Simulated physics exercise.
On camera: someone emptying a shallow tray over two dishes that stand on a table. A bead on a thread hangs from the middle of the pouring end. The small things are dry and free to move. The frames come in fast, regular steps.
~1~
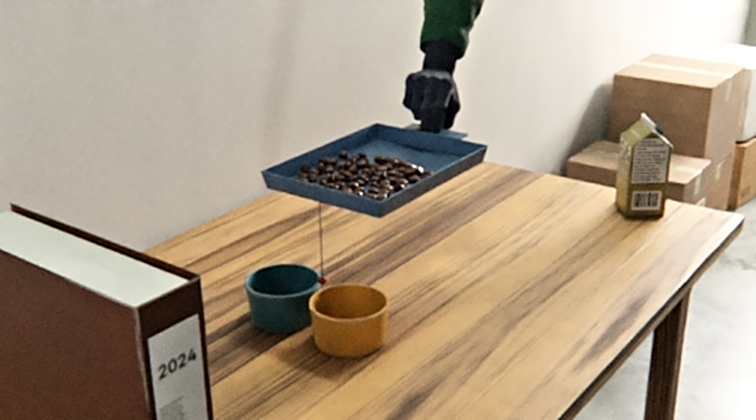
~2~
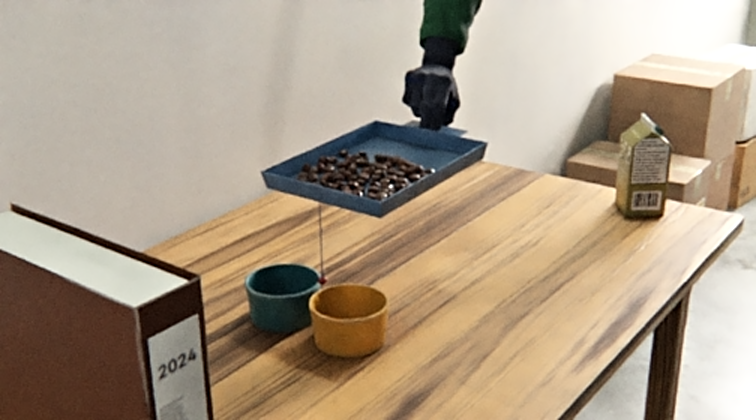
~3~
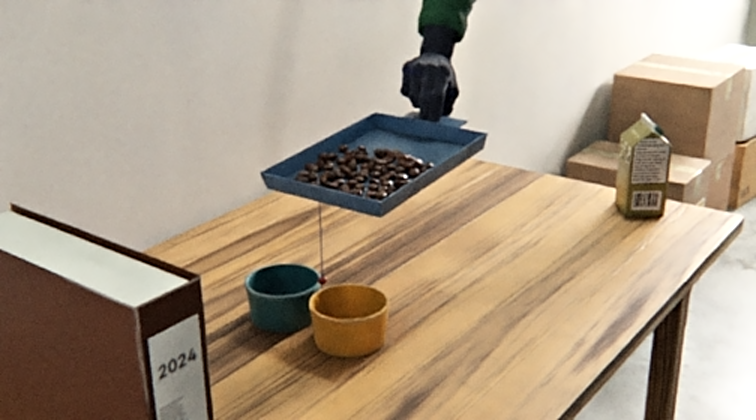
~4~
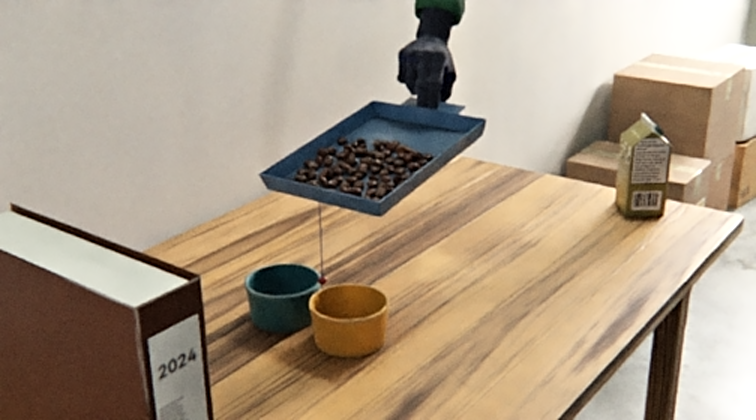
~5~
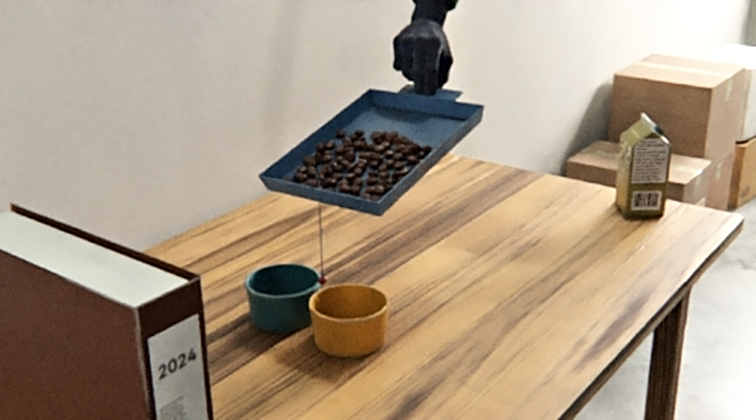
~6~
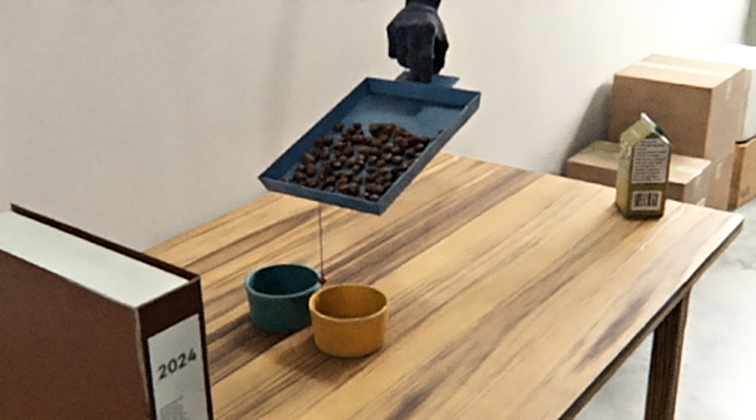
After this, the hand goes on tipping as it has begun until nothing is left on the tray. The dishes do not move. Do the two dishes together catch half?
In the dishes lies only the smaller part of it.
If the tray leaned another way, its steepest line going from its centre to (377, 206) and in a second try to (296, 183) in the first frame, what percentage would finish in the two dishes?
In turn 50 and 90 in a hundred.
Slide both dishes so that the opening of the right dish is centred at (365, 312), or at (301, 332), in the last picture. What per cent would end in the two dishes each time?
Roughly 20 per cent, and 50 per cent.
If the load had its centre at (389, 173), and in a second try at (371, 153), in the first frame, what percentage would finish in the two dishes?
The first gives 20 %, the second 20 %.
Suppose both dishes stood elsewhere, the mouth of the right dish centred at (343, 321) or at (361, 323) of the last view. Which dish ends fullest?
In turn: The dish on the left; the left-hand dish.
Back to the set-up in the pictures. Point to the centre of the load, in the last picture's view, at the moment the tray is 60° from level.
Close to (321, 163).
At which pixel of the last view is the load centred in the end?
Around (257, 349).
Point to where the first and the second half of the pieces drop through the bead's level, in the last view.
The first part at (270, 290); the rest at (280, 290).
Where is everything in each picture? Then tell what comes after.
In the first picture, corners of the pouring end (266, 171) and (380, 200), level; middle of the load (364, 177), flat chocolate drops; left dish (259, 309); right dish (326, 333); bead on its thread (322, 281).
In the second picture, corners of the pouring end (266, 171) and (380, 200), level; middle of the load (364, 176).
In the third picture, corners of the pouring end (265, 172) and (379, 200), tipped barely, level across its low end; middle of the load (364, 173).
In the fourth picture, corners of the pouring end (264, 173) and (378, 200), tipped a little, level across its low end; middle of the load (363, 168).
In the fifth picture, corners of the pouring end (263, 174) and (377, 200), tipped a little, level across its low end; middle of the load (362, 163).
In the sixth picture, corners of the pouring end (262, 175) and (376, 200), tipped clearly, level across its low end; middle of the load (361, 158); left dish (259, 309); right dish (326, 333).
Just after the last frame, tray tipped steeply; every one on the tray.
A moment on, tray tipped right over; the larger part on the tray; just a few outside both; roughly a quarter in the air.
Further on, tray tipped past a quarter turn; about a tenth in the left dish; the larger part outside both.
When it is over, tray tipped past a quarter turn; not one in the right dish; about a tenth in the left dish; the larger part outside both.
